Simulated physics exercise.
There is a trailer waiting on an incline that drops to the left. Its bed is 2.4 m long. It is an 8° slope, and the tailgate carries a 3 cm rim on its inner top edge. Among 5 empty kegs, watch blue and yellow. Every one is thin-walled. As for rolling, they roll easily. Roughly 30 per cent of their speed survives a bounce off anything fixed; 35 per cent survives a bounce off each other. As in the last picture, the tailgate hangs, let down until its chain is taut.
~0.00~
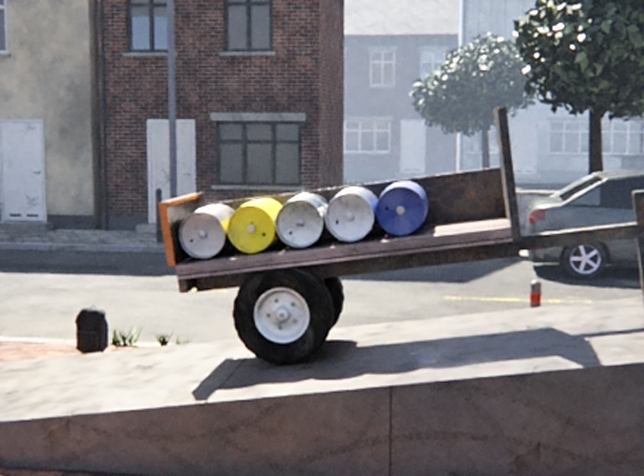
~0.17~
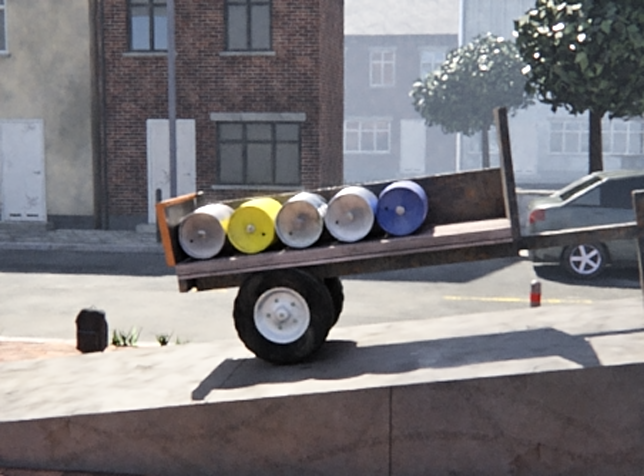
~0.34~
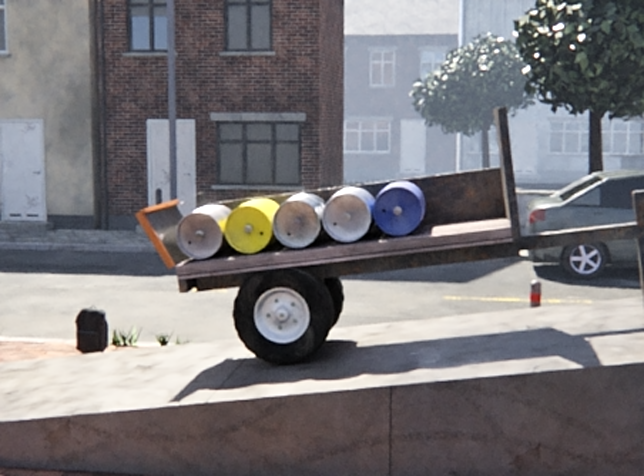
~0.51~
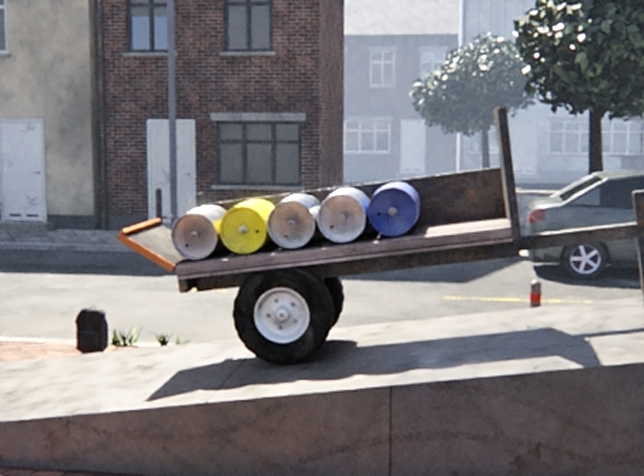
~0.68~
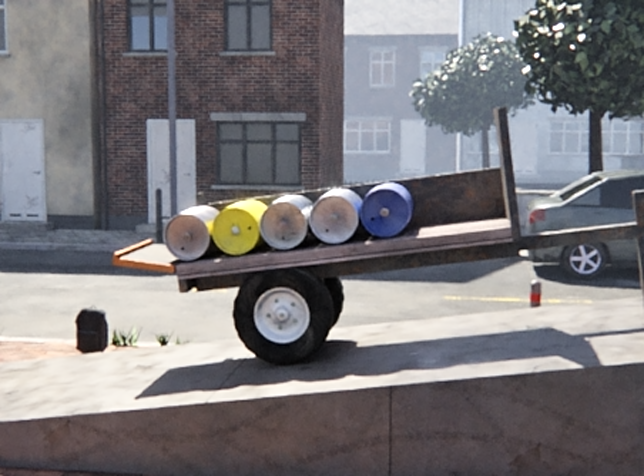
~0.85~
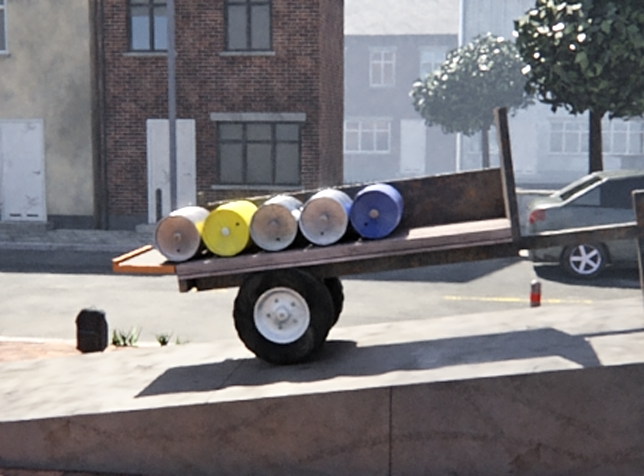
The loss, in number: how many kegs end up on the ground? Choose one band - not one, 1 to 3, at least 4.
Band: 1 to 3.
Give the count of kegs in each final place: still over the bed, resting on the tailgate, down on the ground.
1 - 2 - 2.
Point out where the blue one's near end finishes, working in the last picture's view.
Near (223, 232).
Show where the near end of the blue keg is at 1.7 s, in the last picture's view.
It should be close to pixel (312, 222).
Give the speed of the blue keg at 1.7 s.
Estimate: Some 0.4 m/s.
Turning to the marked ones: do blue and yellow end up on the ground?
Blue: Held. Yellow: Away.
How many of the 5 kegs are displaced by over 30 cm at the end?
Counted: 5.
After 1.7 s, blue is on the bed, 100 cm short of the hinge, rolling left; yellow is on the gate, 10 cm past the hinge, rolling left; 0 out so far.
After 2.7 s, blue is on the bed, 60 cm short of the hinge, rolling left; yellow is dropping off the gate; 2 out so far.
At rest (4.7 s), blue is on the bed, 35 cm short of the hinge; yellow is out on the ground; 2 out so far.
